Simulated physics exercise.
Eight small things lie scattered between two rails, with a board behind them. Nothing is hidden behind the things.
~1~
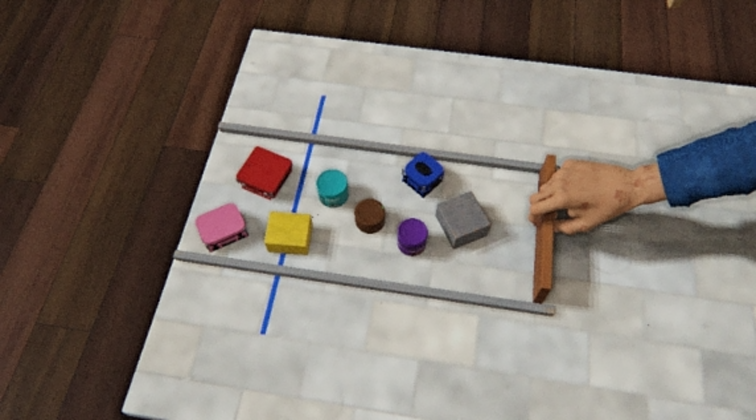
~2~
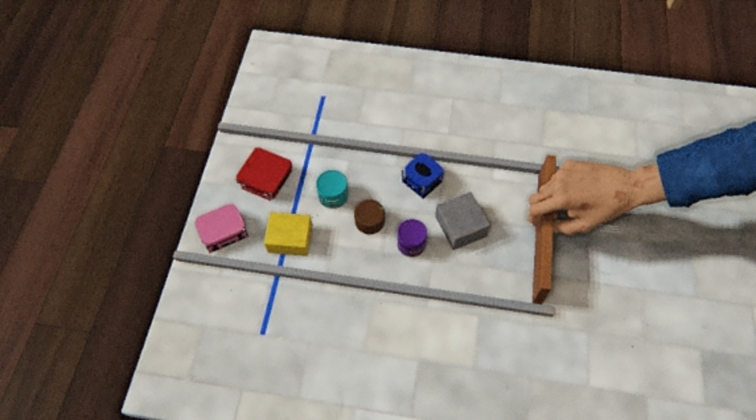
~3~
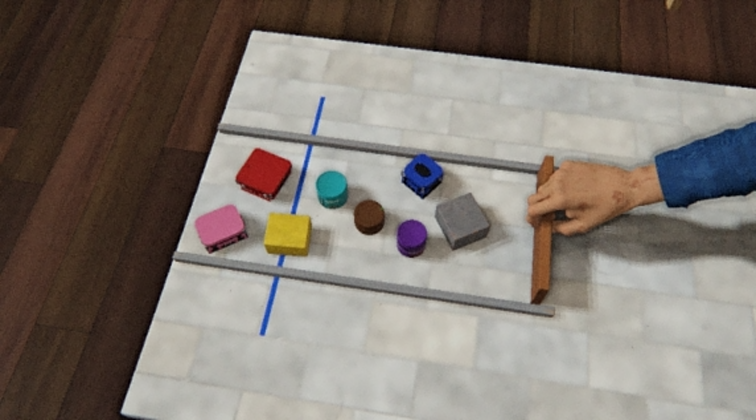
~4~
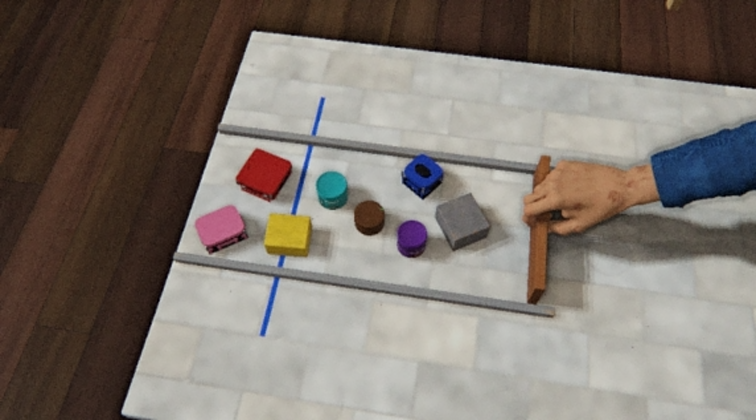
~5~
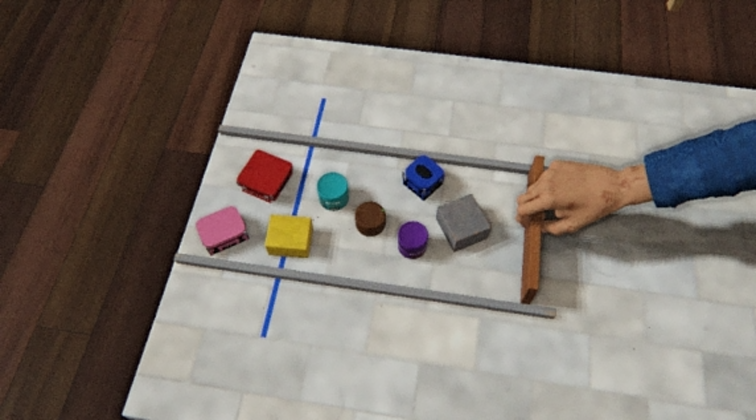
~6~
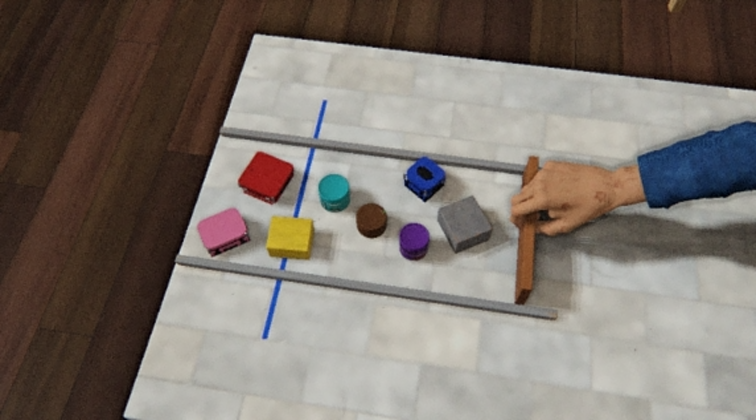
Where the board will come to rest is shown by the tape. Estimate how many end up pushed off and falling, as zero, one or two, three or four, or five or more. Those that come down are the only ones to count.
Table keeps every one.
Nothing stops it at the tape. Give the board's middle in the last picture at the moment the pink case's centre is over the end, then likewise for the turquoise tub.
Its middle is about (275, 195) and about (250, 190).
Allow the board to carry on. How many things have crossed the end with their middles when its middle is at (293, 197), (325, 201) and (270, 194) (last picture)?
0; 0; 2.
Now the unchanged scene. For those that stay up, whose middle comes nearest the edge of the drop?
Foremost is the red case.
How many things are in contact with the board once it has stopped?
The count comes out at 3.
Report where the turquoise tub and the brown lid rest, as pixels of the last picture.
Final spots - turquoise tub (251, 175), brown lid (244, 202).
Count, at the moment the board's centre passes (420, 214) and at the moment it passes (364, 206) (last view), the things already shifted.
4 and 6.
Early on, none off yet; pink case at rest near (224, 232); red case at rest near (267, 179); yellow block at rest near (291, 238).
A while later, none off yet; pink case travelled a little near (210, 237); red case travelled a little near (248, 173); yellow block travelled about its own width near (260, 241).
Finally, the number that fall off is zero.
